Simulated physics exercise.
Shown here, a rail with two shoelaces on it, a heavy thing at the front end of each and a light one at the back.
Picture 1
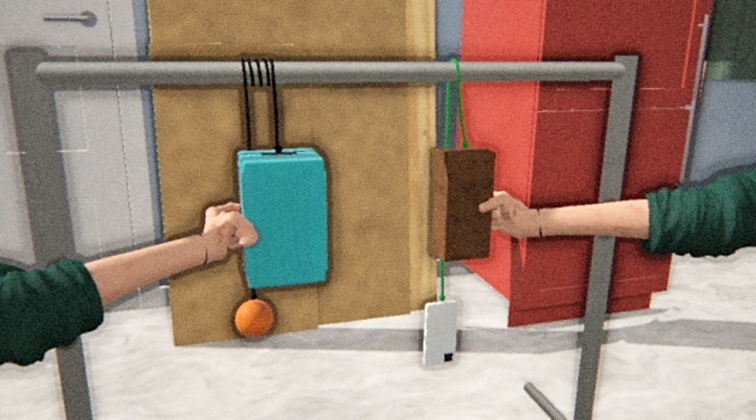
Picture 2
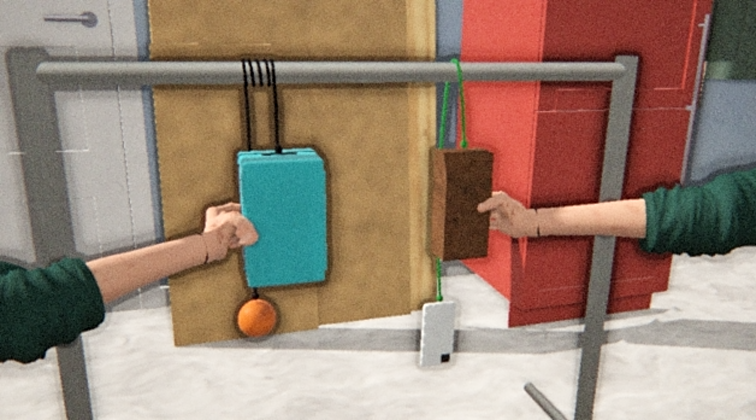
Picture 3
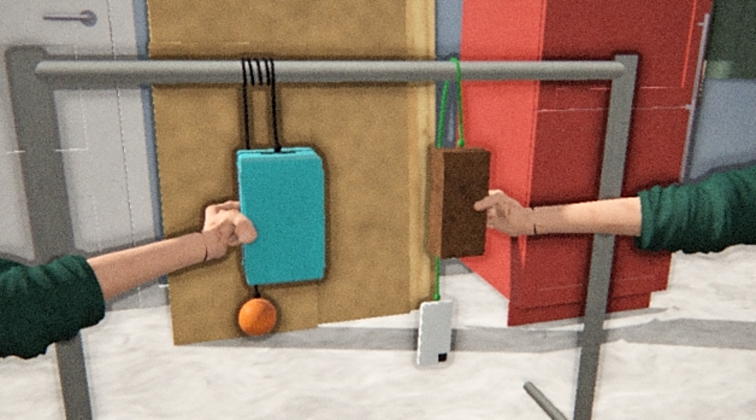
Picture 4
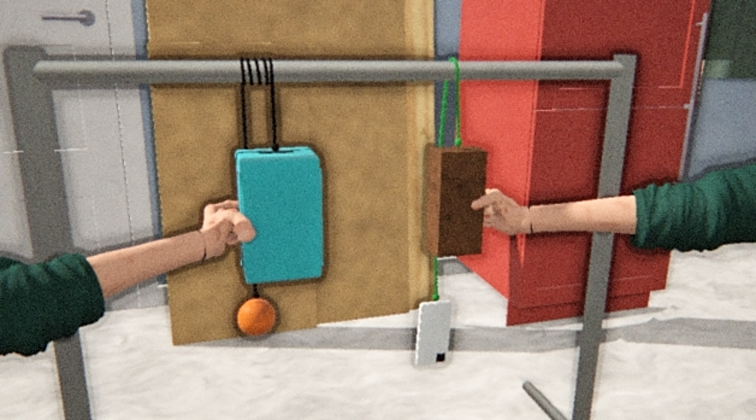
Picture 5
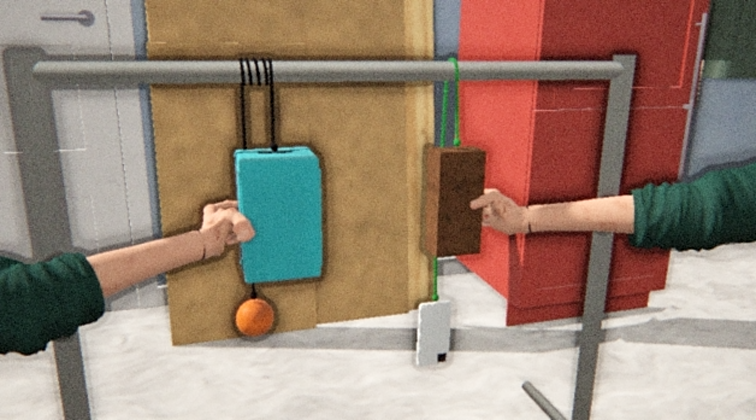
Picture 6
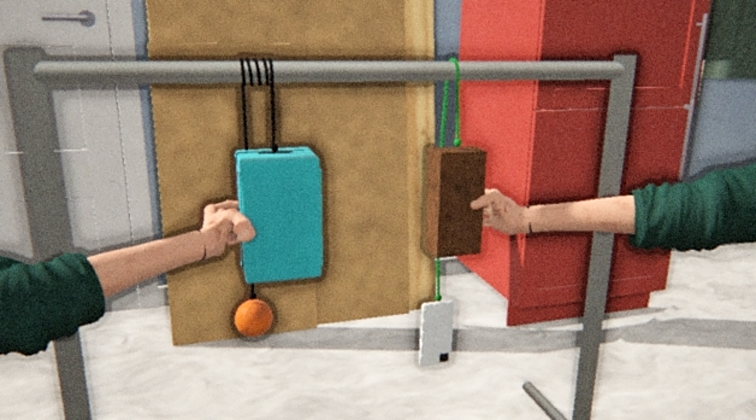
We see two hands touching a turquoise case and a brown brick hung by dark and green laces from a grey rail, an orange ball-like object and a pale phone dangling below; everything stays nearly still, swaying only slightly.
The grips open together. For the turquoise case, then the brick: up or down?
As it turns out, the turquoise case keeps its height, the brick runs down to the floor.
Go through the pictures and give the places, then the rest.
In the first frame, turquoise case (282, 217); brick (463, 204); left orange (254, 319); right phone (441, 334).
In the second frame, turquoise case (282, 217); brick (462, 204).
In the third frame, turquoise case (280, 215); brick (459, 202).
In the fourth frame, turquoise case (279, 214); brick (456, 201).
In the fifth frame, turquoise case (278, 214); brick (455, 201).
In the sixth frame, turquoise case (279, 214); brick (455, 201); left shoelace wound several times round the rail; right shoelace only laid over the rail.
Then, 0.58 s on from there, turquoise case off the floor near (276, 215); brick on the floor near (442, 393).
Then, 0.94 s on from there, turquoise case off the floor near (276, 215); brick on the floor.
In the end, turquoise case off the floor near (276, 215); brick on the floor. The turquoise case stays hanging and the brick drops.
